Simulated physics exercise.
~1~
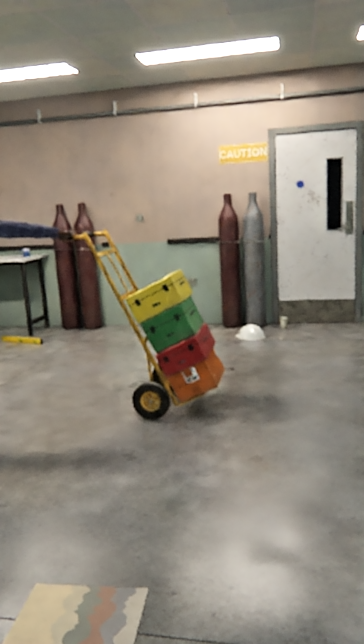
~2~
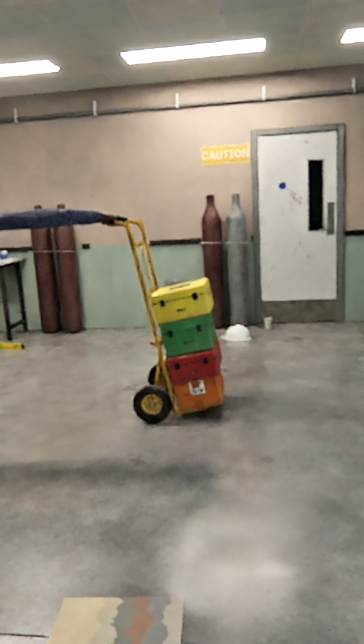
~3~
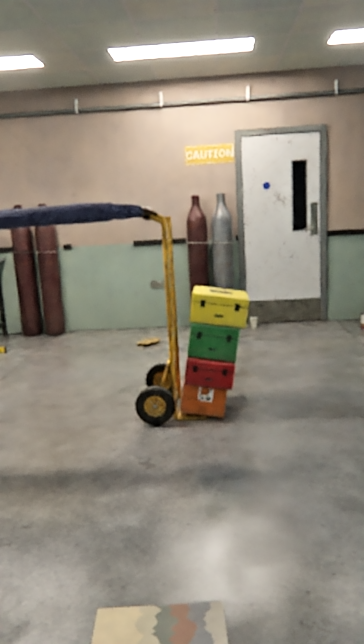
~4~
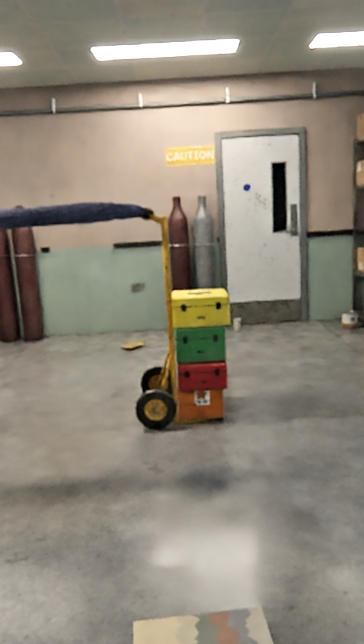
The footage shows a yellow hand truck, gripped by a dark-sleeved arm, swinging from a backward lean to upright with orange, red, green and yellow boxes stacked on it; the stack tilts forward away from the frame, then settles back, still standing.
